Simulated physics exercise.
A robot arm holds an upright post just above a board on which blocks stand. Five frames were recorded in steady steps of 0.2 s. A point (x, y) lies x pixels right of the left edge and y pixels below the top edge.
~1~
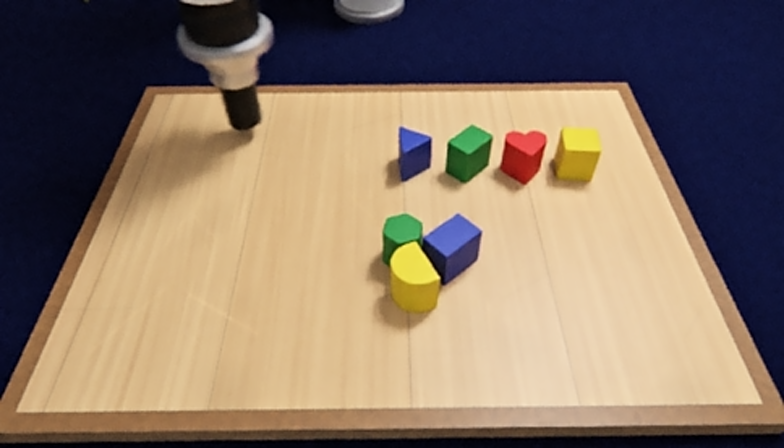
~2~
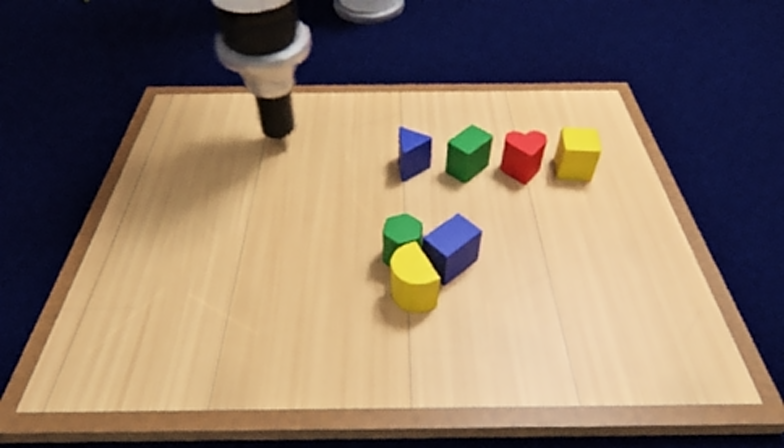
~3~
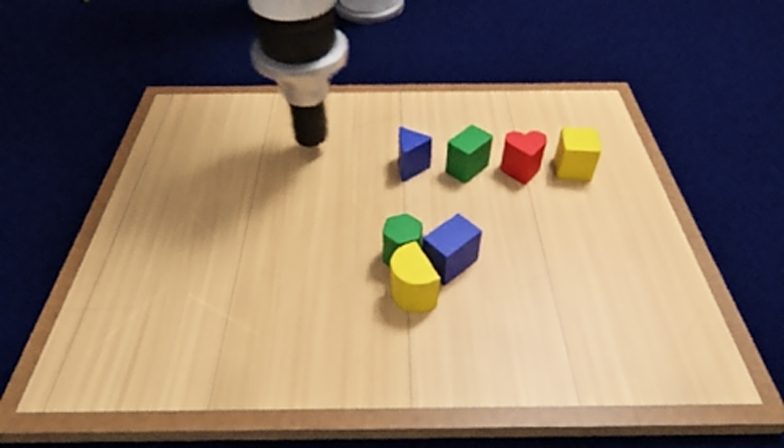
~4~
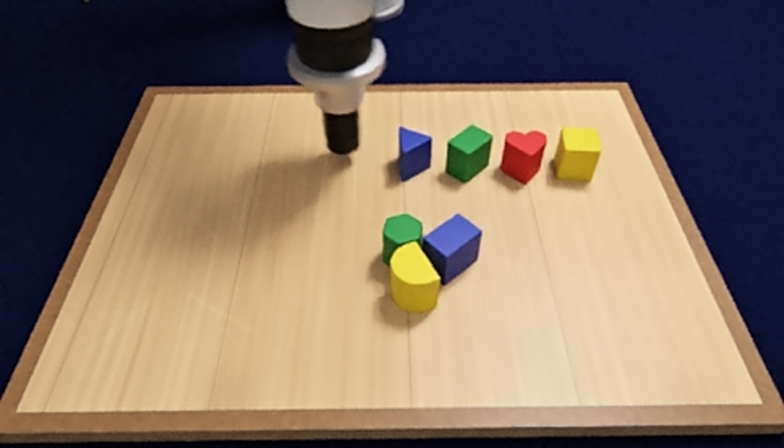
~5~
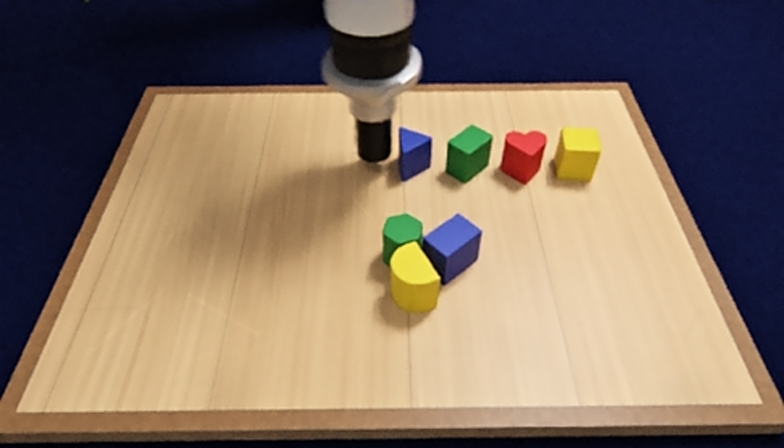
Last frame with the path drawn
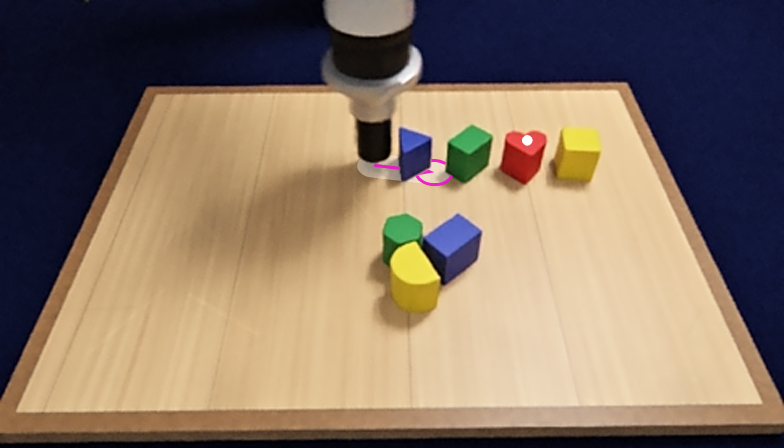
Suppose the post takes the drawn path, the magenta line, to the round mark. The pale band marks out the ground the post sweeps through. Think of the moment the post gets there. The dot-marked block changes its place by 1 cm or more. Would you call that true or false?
The statement is incorrect.
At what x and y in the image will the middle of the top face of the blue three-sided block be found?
Most likely (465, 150).
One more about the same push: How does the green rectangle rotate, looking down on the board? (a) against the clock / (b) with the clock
The answer is a.
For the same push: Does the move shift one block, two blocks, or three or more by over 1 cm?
It shifts two blocks.
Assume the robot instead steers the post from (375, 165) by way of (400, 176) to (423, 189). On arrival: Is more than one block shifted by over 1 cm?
No
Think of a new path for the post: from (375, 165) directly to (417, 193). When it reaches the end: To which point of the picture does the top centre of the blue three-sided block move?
Roughly at (431, 143).
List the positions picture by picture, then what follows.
Tip of the post at (246, 121), middles of tops, blue three-sided block at (412, 138), green rectangle at (471, 138), red heart at (527, 140), in the first frame.
Post at (279, 129), nothing pushed, in the second frame.
Post at (311, 137), nothing pushed, in the third frame.
Post at (343, 145), nothing pushed, in the fourth frame.
Post at (375, 152), blue three-sided block at (412, 138), green rectangle at (471, 138), red heart at (527, 140), in the fifth frame.
The line goes from (375, 165) directly to (434, 172); the dot is on the red heart.
On the path given first. Halfway along, post at (405, 155); blue three-sided block at (435, 142), turned 15° clockwise; green rectangle at (477, 139), turned 15° anticlockwise.
At the end, post at (435, 159); blue three-sided block at (465, 150), turned 35° clockwise; green rectangle at (489, 143), turned 70° anticlockwise; red heart unmoved.
